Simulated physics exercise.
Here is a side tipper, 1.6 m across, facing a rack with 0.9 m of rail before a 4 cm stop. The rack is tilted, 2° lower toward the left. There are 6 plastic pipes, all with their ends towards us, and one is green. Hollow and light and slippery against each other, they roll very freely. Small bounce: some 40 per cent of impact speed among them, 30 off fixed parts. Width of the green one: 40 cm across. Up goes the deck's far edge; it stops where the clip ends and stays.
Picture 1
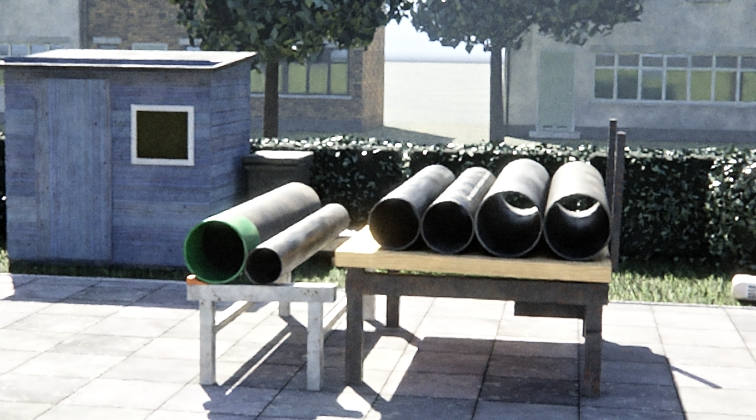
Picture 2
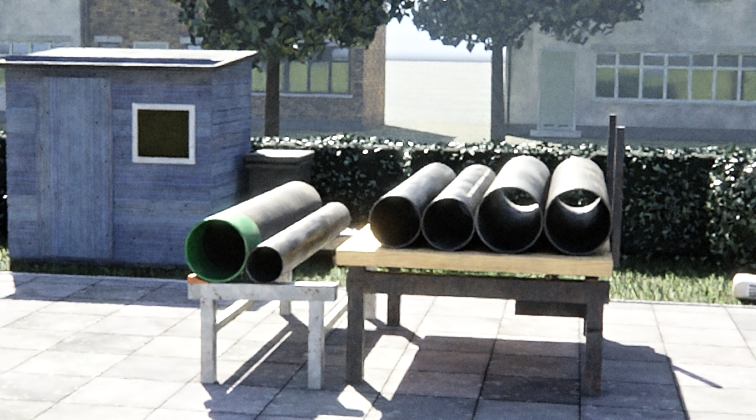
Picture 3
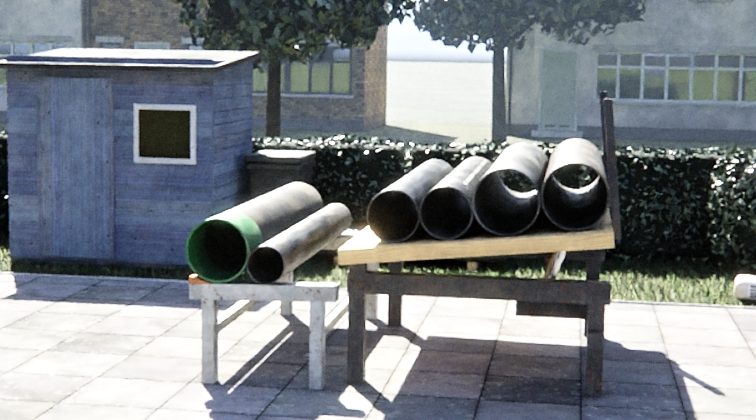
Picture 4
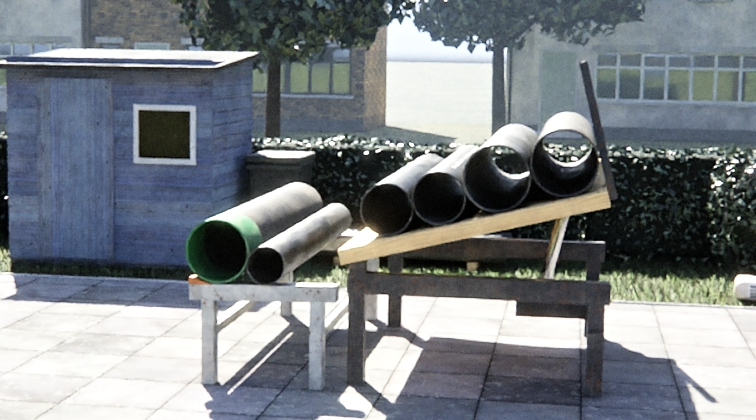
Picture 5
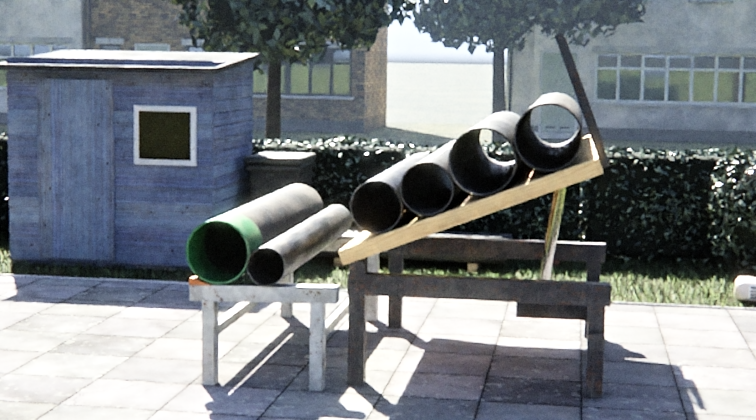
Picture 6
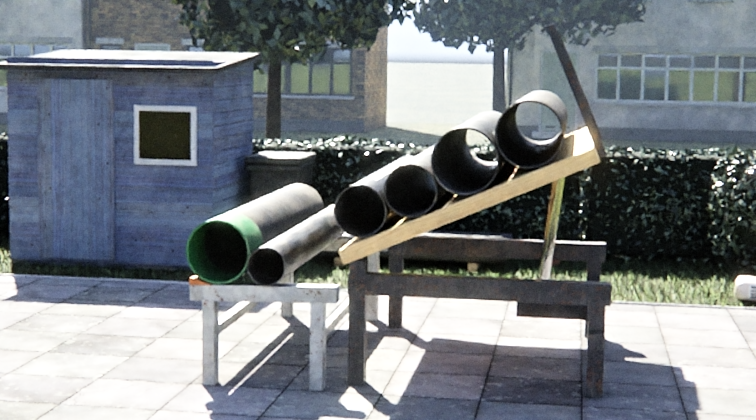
On a paved yard, a wooden deck tilts up, and four dark pipes roll left.
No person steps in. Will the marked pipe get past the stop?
Green: Passes the stop.
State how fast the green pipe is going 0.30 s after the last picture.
About 0.0 m/s.
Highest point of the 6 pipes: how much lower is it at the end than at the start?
The top drops by around 25 cm.
Then, 0.3 s after the last picture, green is on the rack, 20 cm from the rack's far end; 0 lost over the end.
Then, 0.7 s after the last picture, green is on the rack, 15 cm from the rack's far end; 0 lost over the end.
Then, 1.1 s after the last picture, green is on the rack, 10 cm from the rack's far end, rolling left; 0 lost over the end.
Then, 1.6 s after the last picture, green is beyond the stop and falling; 1 lost over the end.
At rest (5.8 s after the last picture), green is beyond the stop, on the ground; 4 lost over the end.
